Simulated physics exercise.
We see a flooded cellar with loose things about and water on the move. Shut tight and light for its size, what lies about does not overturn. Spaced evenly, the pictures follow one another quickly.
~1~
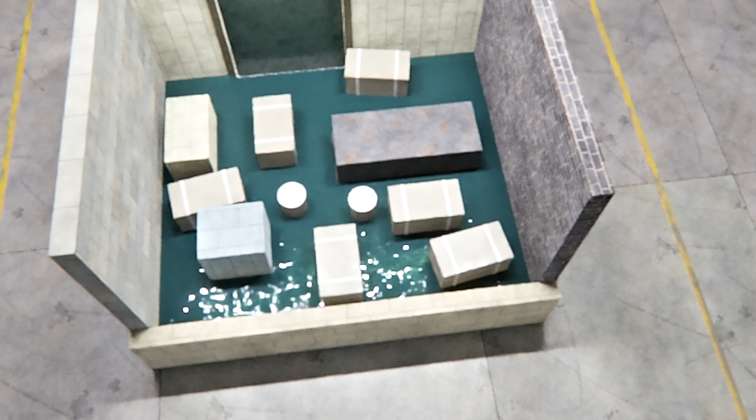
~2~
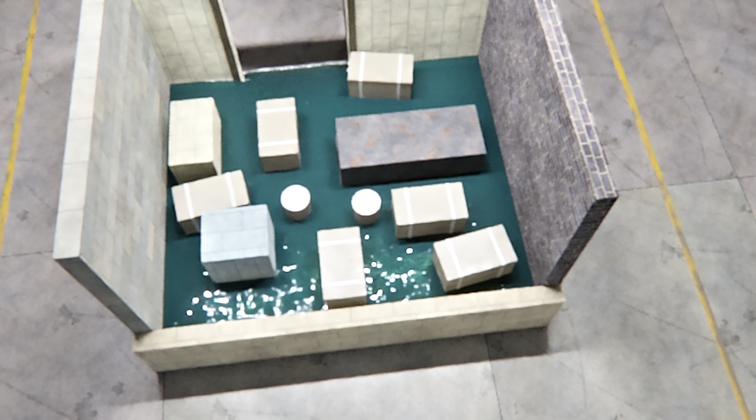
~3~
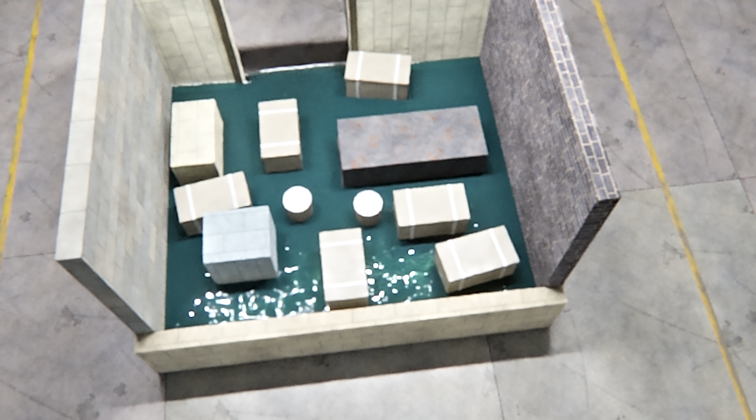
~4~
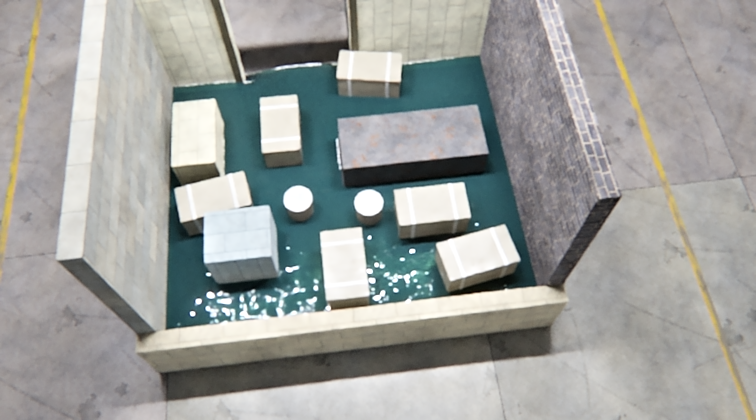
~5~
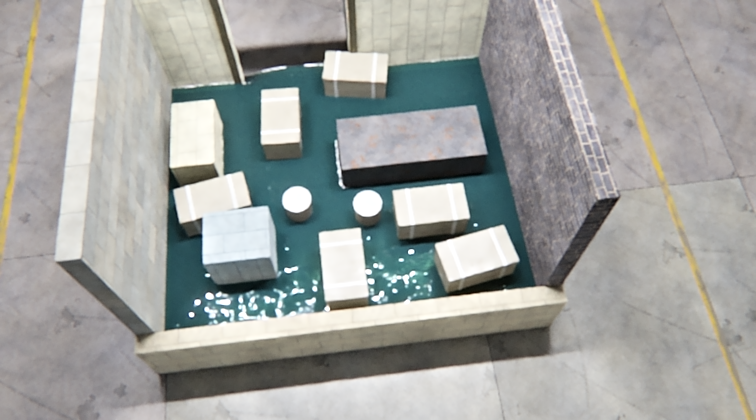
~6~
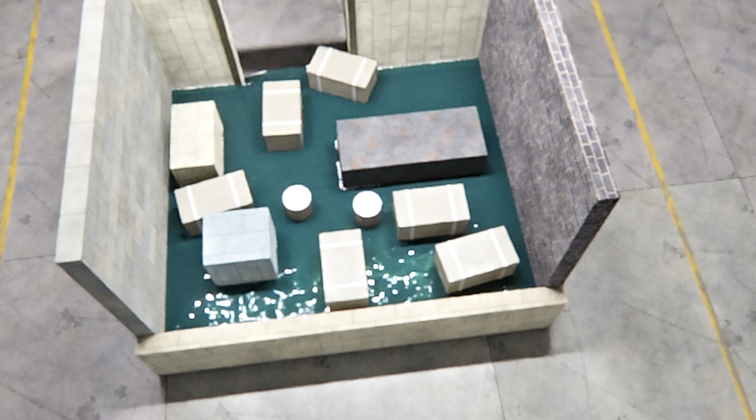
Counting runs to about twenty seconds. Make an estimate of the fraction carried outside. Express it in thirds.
My prediction is the high band.
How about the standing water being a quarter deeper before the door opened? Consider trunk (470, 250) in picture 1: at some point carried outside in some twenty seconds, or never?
That object is never lost.
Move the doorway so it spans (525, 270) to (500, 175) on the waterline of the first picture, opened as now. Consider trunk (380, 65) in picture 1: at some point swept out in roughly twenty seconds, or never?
Obs., item: Retained.
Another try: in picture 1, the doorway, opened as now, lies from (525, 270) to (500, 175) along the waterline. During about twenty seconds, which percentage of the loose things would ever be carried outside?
It comes to about 80 per cent of the things.
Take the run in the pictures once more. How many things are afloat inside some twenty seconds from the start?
My tally gives 2.
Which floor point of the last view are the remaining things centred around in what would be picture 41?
It comes out somewhere near (395, 228).
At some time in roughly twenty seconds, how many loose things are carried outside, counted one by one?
The figure is 6.
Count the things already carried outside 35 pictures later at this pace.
6.
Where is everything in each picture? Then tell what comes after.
In the first frame, a trunk at (378, 64) floats; a trunk at (273, 123) floats; 0 of 8 have shifted.
In the second frame, a trunk at (381, 67), afloat; a trunk at (277, 126) floats; 0 of 8 have shifted.
In the third frame, a trunk at (378, 67), afloat, close to its start; a trunk at (279, 128), afloat; 1 of 8 have shifted.
In the fourth frame, a trunk at (370, 66), afloat, close to its start; a trunk at (280, 123) floats, close to its start; 2 of 8 have shifted.
In the fifth frame, a trunk at (356, 66), afloat, a stride from its start; a trunk at (280, 115), afloat, close to its start; 2 of 8 have shifted.
In the sixth frame, a trunk at (342, 66) floats, a stride from its start; a trunk at (282, 107) floats, a stride from its start; 2 of 8 have shifted.
A moment on, 2 of 8 are out; 6 afloat.
Next, 4 of 8 are out; 4 afloat.
Later, 6 of 8 are out; 2 afloat.
In the end, 6 of 8 are out; 2 afloat.
